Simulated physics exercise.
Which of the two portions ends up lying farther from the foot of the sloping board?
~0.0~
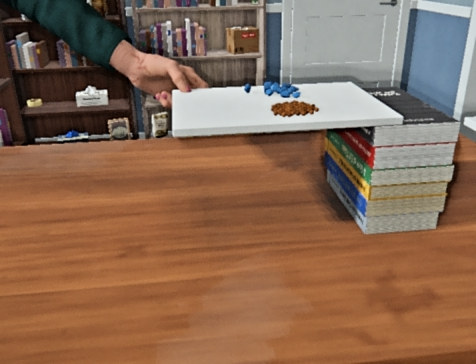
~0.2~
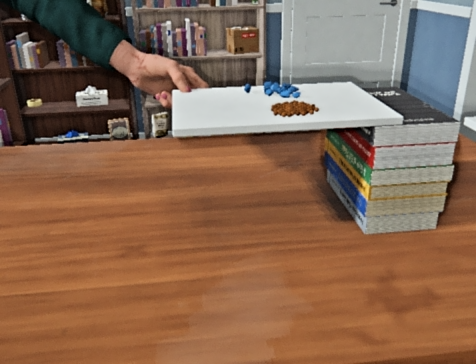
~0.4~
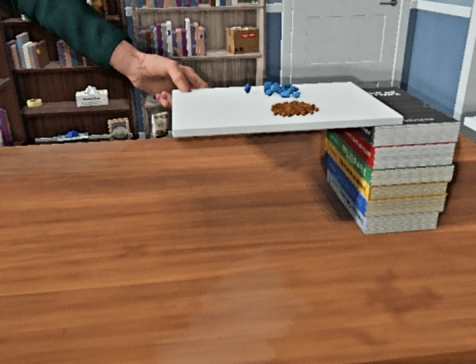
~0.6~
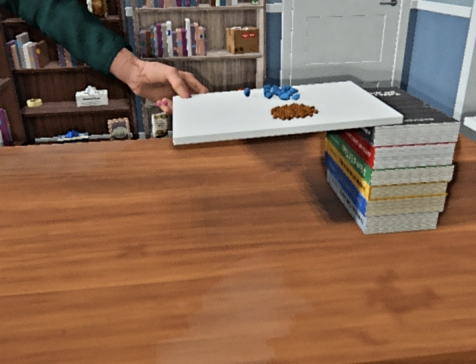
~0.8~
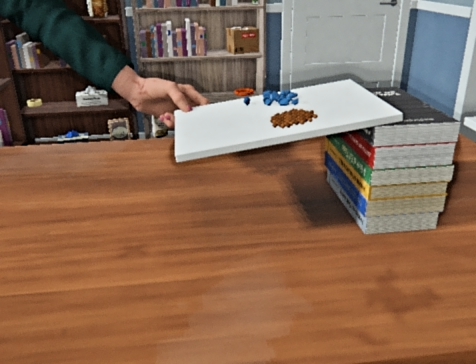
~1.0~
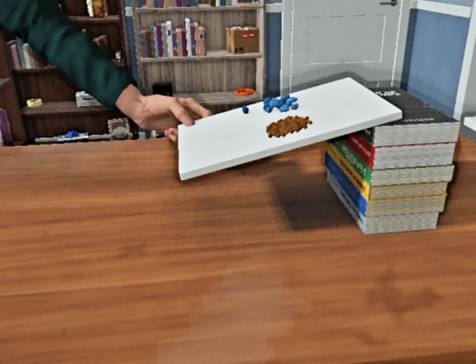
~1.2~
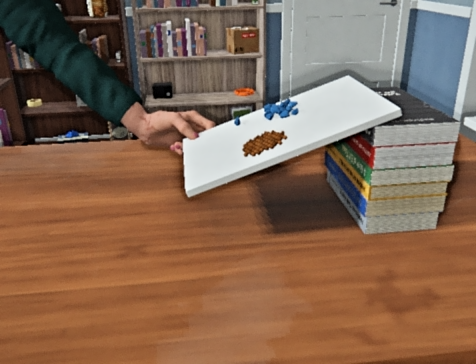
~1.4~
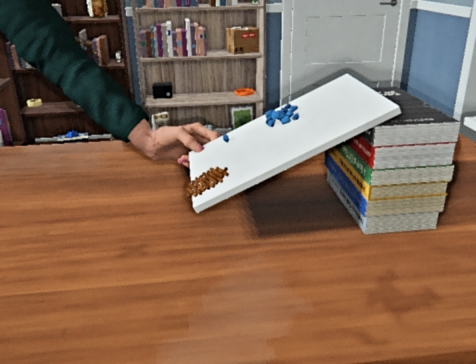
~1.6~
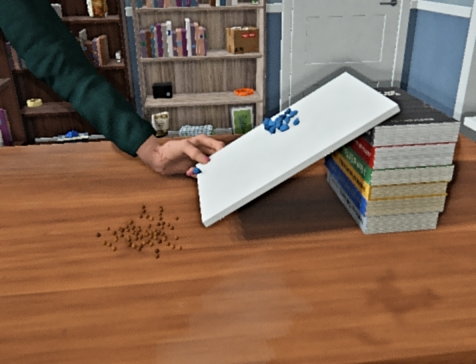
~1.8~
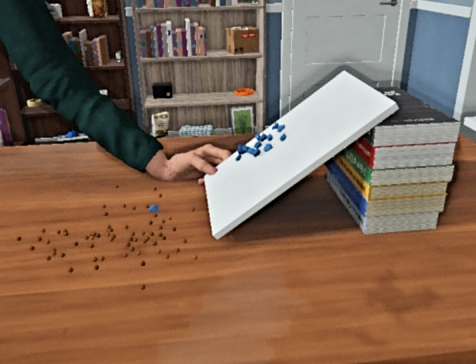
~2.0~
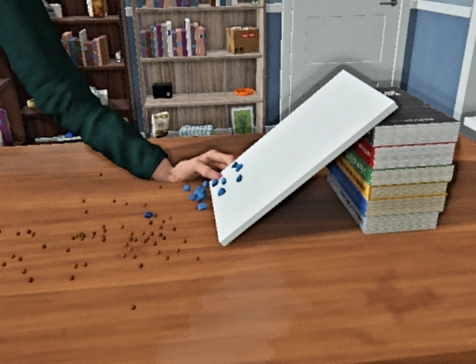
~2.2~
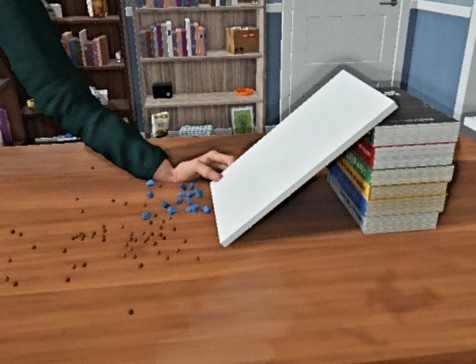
The brown portion at the front ends up farther out, scattered to the left across the counter, while the blue pieces mostly stay nearer the board.
